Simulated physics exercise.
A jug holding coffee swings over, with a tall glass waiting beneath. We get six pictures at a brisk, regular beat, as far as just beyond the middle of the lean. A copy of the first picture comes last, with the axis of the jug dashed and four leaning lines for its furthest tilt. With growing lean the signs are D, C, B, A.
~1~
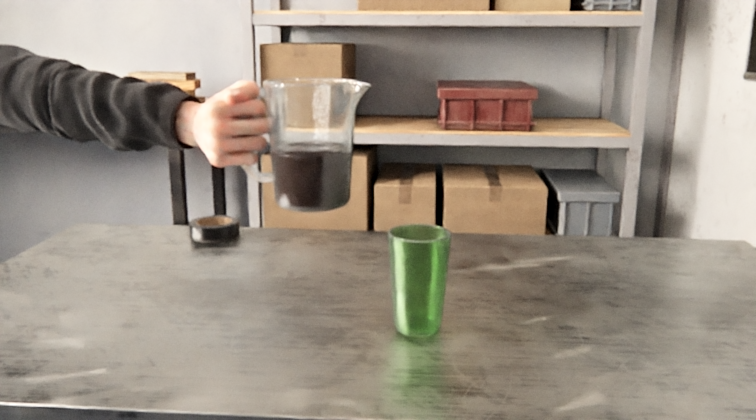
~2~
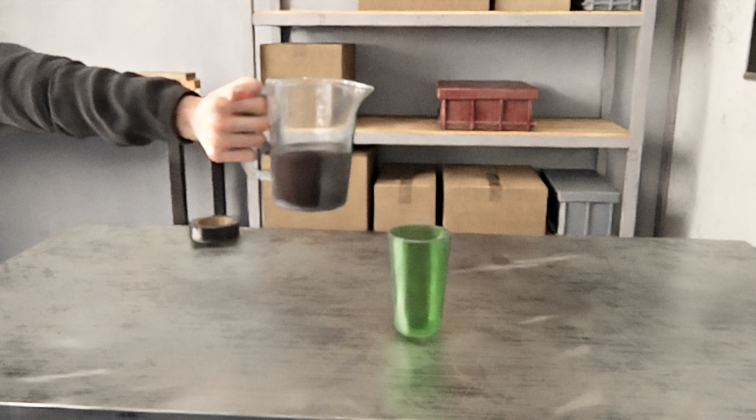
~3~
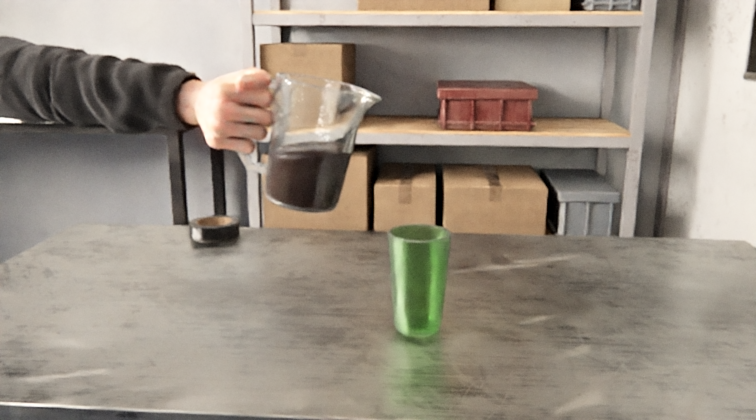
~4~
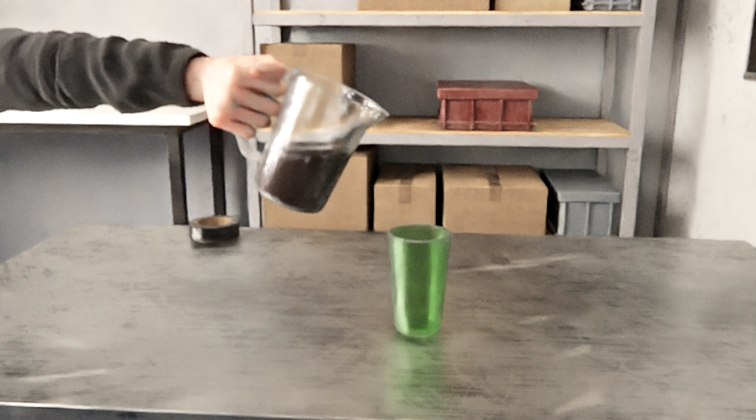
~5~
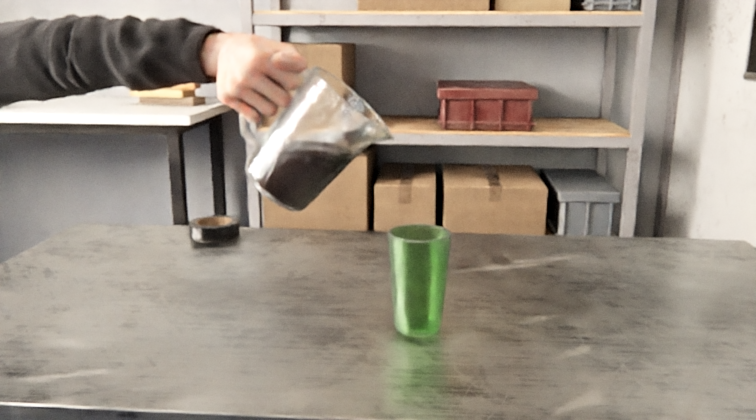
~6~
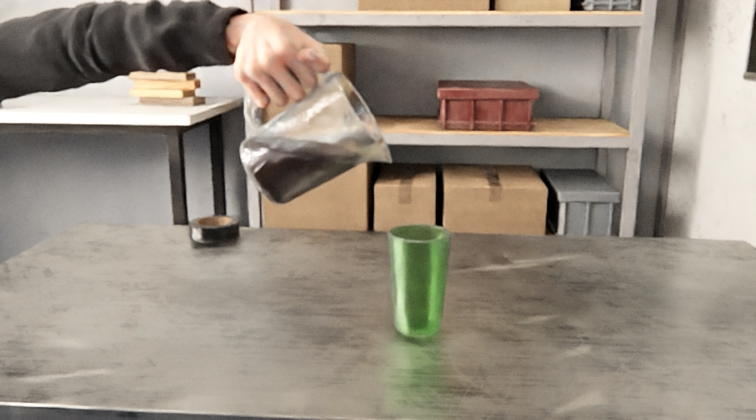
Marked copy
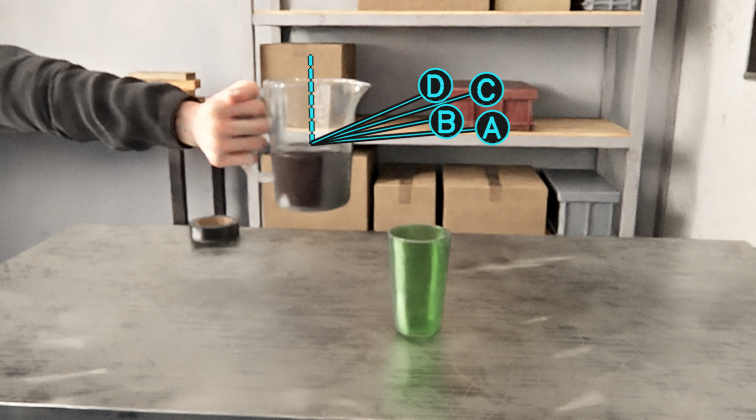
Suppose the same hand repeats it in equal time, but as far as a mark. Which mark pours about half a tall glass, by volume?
Use tilt B.
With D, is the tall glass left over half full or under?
Under.
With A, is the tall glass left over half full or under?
Over.
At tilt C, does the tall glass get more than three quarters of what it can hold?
No, it does not.
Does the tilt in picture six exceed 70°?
No, it does not.
On the marked copy, A at (475, 129); B at (428, 120); C at (470, 94); D at (421, 96).
With A, the tall glass ends with about 64 % of what it can hold; 5 % of the coffee is spilt.
With B, the tall glass ends with about 51 % of what it can hold.
With C, the tall glass ends with about 34 % of what it can hold.
With D, the tall glass ends with about 20 % of what it can hold.
